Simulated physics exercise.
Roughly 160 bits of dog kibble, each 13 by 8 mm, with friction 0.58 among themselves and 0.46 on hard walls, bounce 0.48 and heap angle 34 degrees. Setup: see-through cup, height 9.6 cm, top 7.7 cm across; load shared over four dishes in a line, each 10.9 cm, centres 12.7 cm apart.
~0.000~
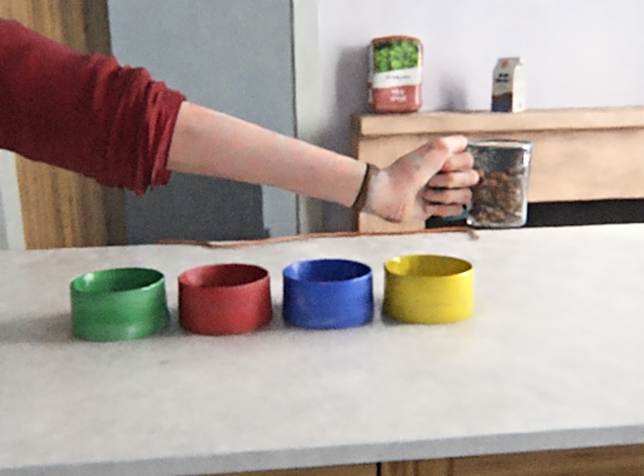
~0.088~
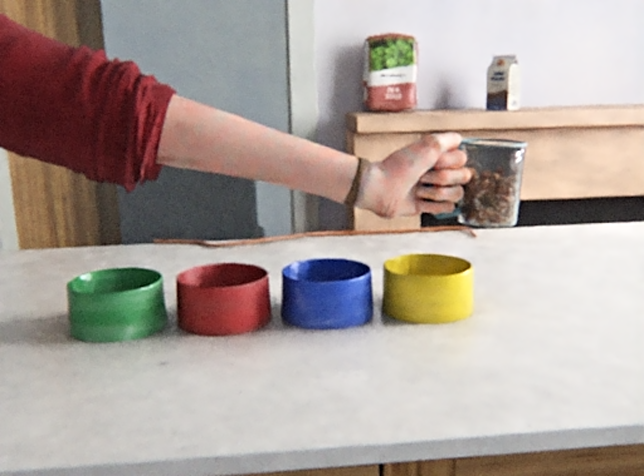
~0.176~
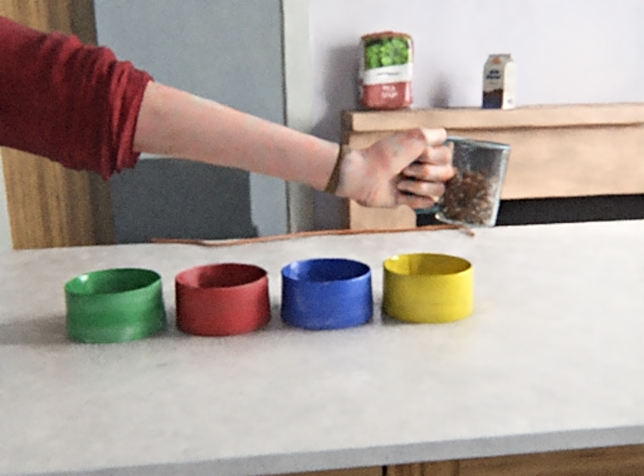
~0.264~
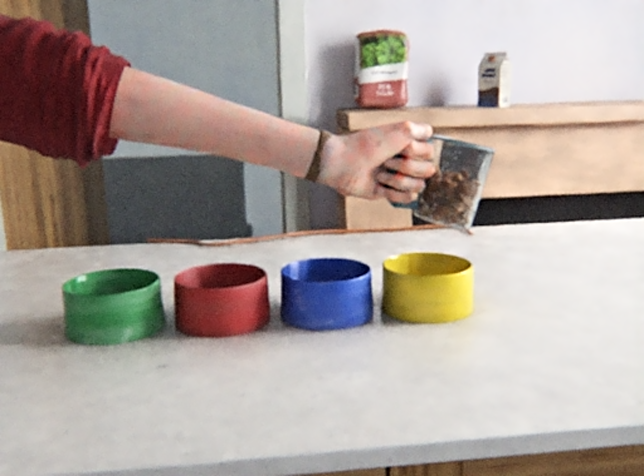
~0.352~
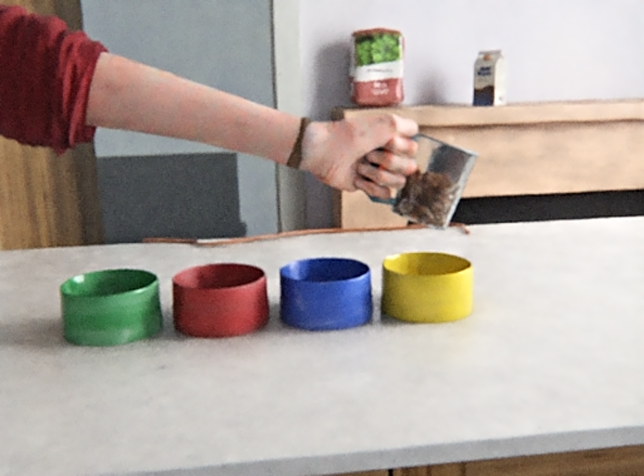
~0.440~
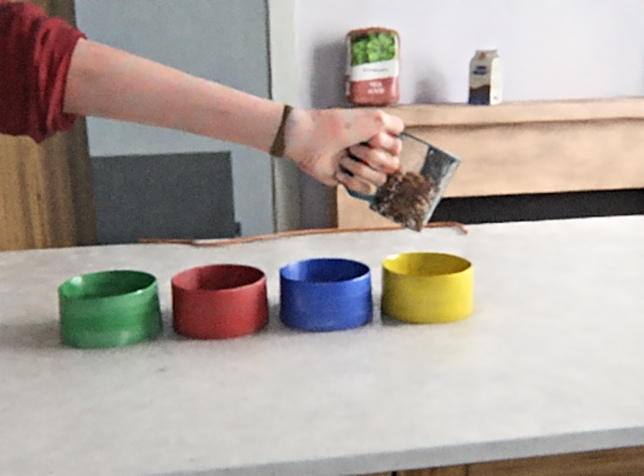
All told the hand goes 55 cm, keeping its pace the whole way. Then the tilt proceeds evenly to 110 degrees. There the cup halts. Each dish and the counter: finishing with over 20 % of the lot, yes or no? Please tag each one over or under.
Red - under; blue - under; green - over; yellow - under; counter - under.
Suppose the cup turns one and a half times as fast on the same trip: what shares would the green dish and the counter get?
Result - green: 30; counter: 10.
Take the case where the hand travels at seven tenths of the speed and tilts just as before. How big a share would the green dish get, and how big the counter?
Green 20, counter 10.
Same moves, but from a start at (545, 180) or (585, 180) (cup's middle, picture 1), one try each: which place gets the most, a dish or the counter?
Try 1 - green; try 2 - red.
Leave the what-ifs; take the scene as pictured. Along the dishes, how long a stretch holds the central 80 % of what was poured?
It covers some 10 centimetres of the row.
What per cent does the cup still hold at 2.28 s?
About 35 percent.
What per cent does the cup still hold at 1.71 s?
Somewhere near 85 per cent of the load.
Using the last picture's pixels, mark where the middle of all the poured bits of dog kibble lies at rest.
(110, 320).
Then, at 1.20 s, tilt 80 degrees; cup holds 100 %.
After 1.71 s, tilt 110 degrees; cup holds 85 %, red 5 %.
After 2.28 s, tilt 110 degrees; cup holds 35 %, red 5 %, green 50 %.
In the end, at 4.1 s, red 5 %, blue 0 %, green 80 %, yellow 0 %, counter 10 %, cup 5 %.
